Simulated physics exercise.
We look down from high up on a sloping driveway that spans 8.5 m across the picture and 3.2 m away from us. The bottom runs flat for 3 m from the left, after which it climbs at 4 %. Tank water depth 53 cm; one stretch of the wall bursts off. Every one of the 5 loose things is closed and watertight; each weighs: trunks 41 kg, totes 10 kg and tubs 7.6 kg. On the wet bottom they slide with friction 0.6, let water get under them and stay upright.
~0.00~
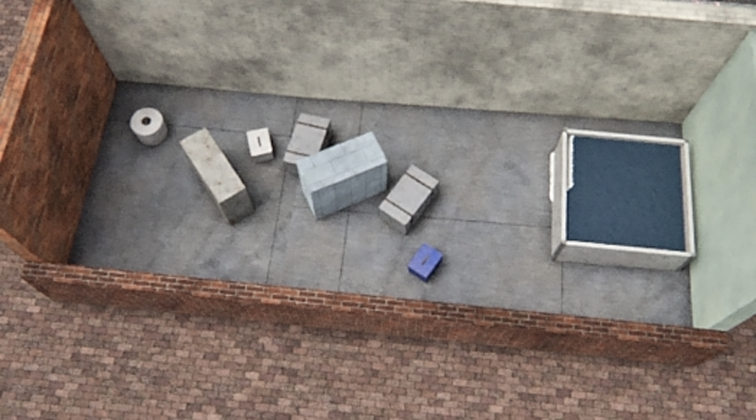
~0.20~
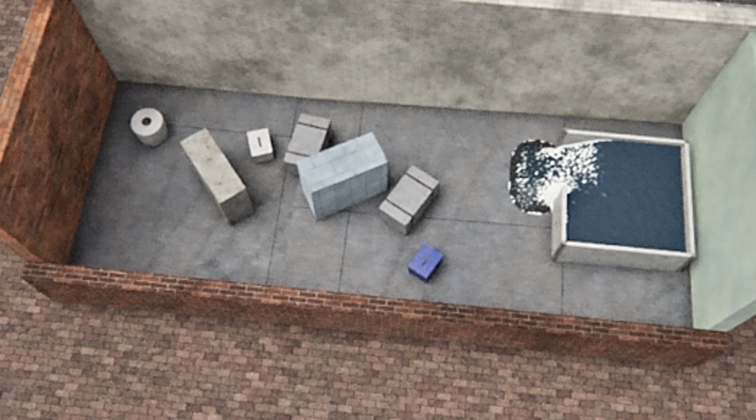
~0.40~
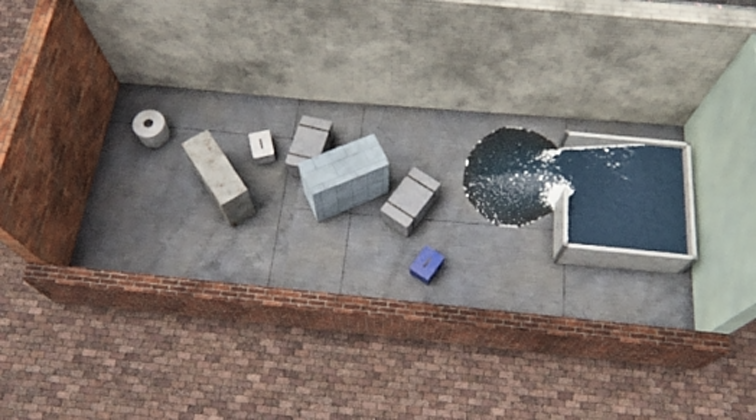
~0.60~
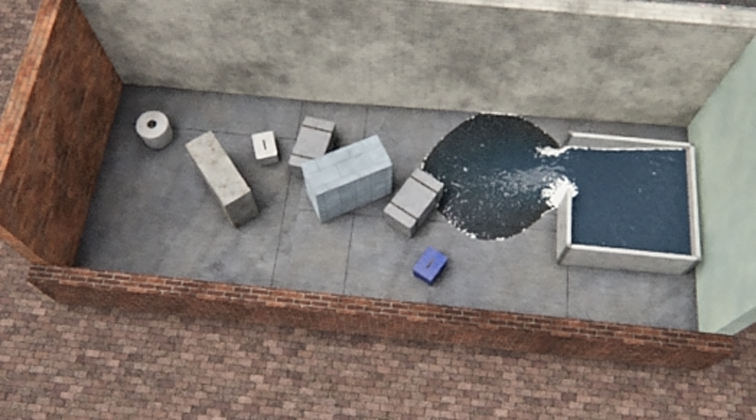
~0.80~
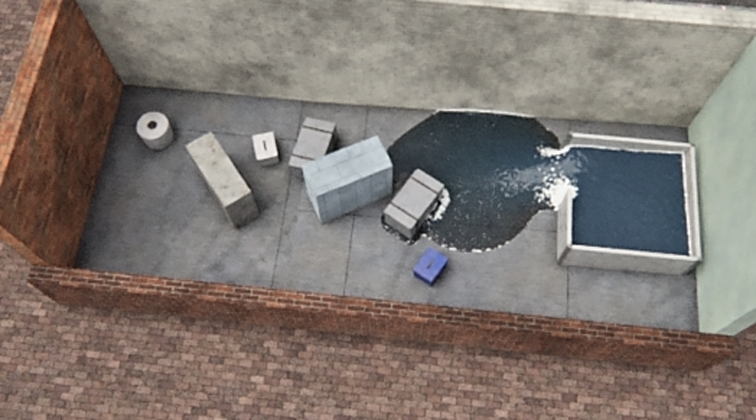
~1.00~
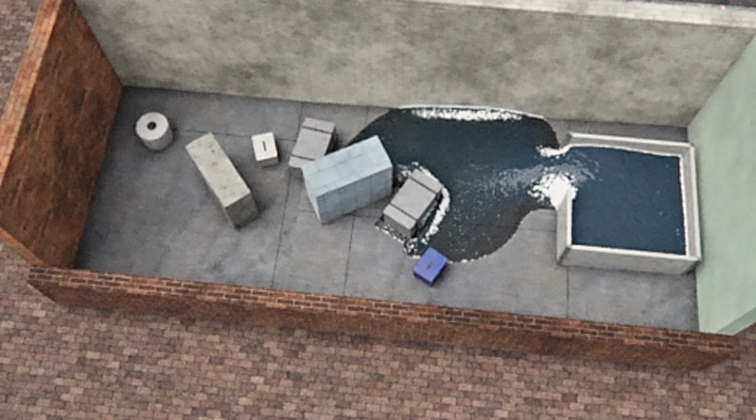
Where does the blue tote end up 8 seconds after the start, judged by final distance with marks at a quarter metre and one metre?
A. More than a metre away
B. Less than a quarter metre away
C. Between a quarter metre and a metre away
B, less than a quarter metre away.
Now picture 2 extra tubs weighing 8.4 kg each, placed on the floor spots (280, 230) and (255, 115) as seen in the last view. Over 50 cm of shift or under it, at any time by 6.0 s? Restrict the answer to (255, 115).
Well, it's higher.
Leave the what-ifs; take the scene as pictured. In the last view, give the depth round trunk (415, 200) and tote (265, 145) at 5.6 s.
First about 5 cm, second about 2 cm.
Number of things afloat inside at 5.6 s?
My tally comes to 1.
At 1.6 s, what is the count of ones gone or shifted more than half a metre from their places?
Count then: 0.
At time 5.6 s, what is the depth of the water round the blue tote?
The depth there is around 4 cm.
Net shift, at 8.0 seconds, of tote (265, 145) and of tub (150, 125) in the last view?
40 cm; 200 cm.
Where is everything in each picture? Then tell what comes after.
The blue tote at (426, 260) rests on the ground; 2.5 m2 under water; 0 of 5 have shifted, in the first frame.
The blue tote at (426, 261), on the bottom; water covers 3.2 m2; 0 of 5 have shifted, in the second frame.
The blue tote at (428, 263) rests on the ground; water covers 4.1 m2; 0 of 5 have shifted, in the third frame.
The blue tote at (431, 264) rests on the ground; water covers 5.4 m2; 0 of 5 have shifted, in the fourth frame.
The blue tote at (431, 264), on the bottom; 6.6 m2 under water; 0 of 5 have shifted, in the fifth frame.
The blue tote at (431, 264) rests on the ground; 7.5 m2 under water; 0 of 5 have shifted, in the sixth frame.
After 1.6 s the blue tote is near (431, 264), 0.0 m from its start, aground; 0 afloat.
After 3.6 s the blue tote is near (431, 264), 0.0 m from its start, aground; 1 afloat.
After 5.6 s the blue tote is near (431, 264), 0.0 m from its start, aground; 1 afloat.
After 8.0 s the blue tote is near (431, 264), 0.0 m from its start, aground; 1 afloat.
